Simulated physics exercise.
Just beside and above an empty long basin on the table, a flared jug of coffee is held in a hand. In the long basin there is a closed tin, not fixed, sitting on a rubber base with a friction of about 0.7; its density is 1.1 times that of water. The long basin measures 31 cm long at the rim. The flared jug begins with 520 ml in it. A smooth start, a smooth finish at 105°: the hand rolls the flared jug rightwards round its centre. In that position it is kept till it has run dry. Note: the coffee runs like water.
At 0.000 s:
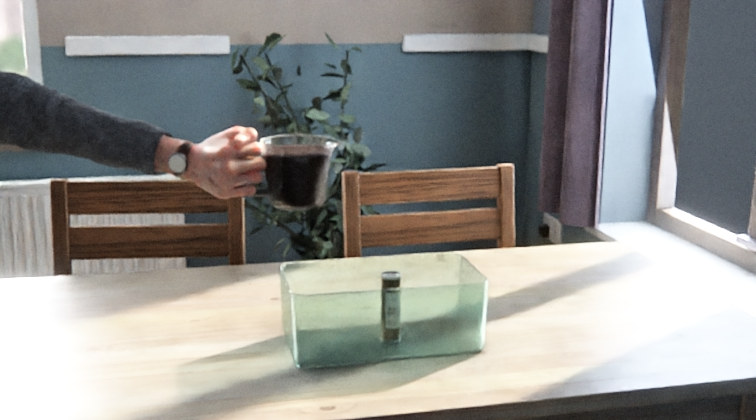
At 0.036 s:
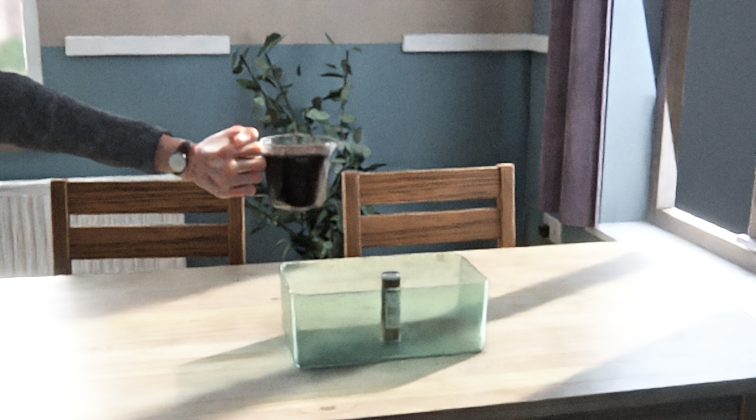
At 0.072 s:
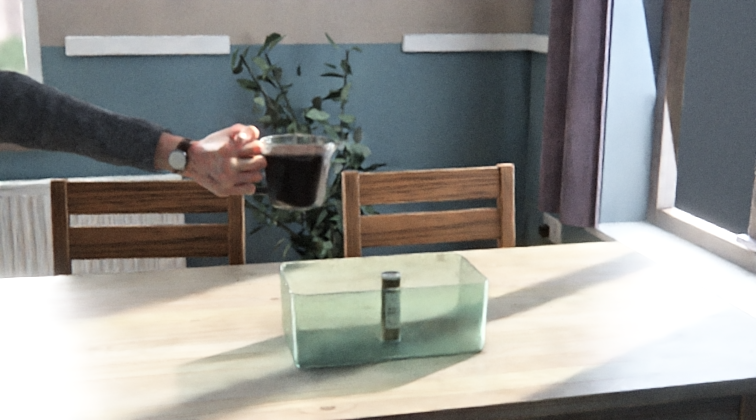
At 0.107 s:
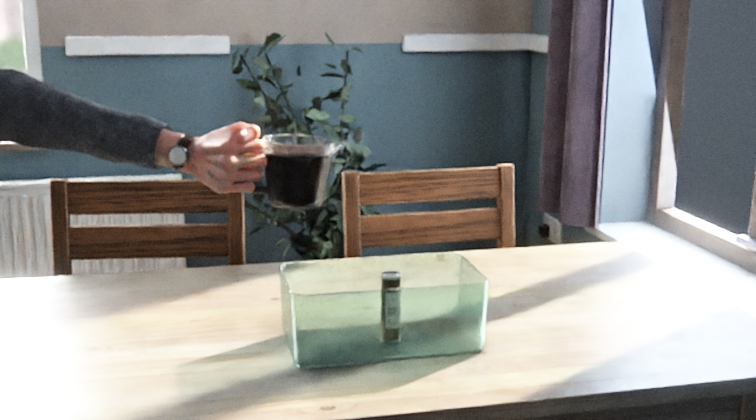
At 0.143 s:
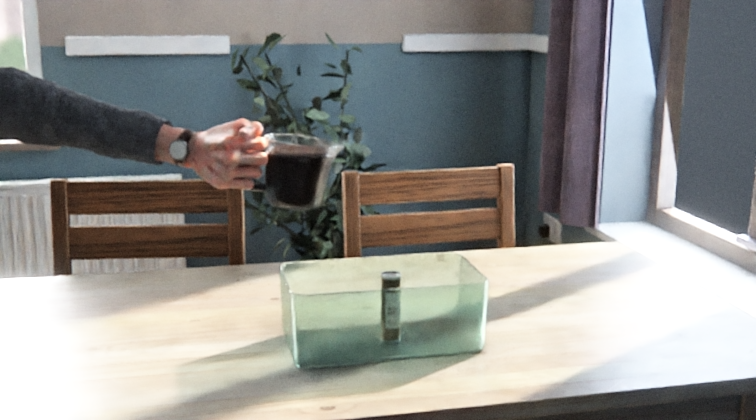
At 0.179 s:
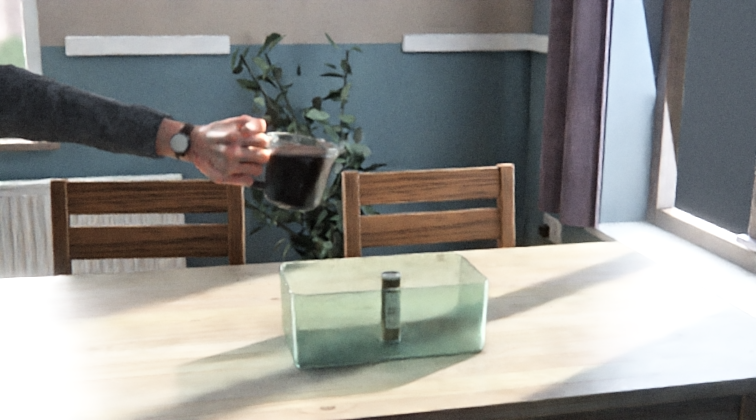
At a sunlit wooden table, a hand holding a glass jug of dark coffee slowly tilts it rightwards above a greenish basin.
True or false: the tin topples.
True.
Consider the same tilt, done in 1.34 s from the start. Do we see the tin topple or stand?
Result: Tin still standing.
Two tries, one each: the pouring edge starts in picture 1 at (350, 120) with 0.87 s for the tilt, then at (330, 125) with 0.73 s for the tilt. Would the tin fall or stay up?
Trial 1 - tin stays standing; trial 2 - tin tips.
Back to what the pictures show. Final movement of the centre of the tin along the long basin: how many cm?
All told, the tin's centre has moved close to 8.0 cm.
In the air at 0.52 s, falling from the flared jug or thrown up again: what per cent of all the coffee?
28 %.
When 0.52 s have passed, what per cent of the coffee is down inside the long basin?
Near 5 in a hundred.
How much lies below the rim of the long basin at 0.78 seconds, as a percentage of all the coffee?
Value: Approx. 66 %.
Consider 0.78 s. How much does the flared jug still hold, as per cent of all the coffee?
Roughly 12 per cent.
By 0.52 s the tilt is 74° and 67 per cent is still to pour; the tin stands where it began.
By 0.78 s the tilt is 104° and 12 per cent is still to pour; the tin stands 1 cm from where it began.
By 1.04 s the tilt is 105° and 0 per cent is still to pour; the tin leans 38°.
By 1.33 s the tilt is 105° and 0 per cent is still to pour; the tin lies on its side.
At rest the tin lies on its side.
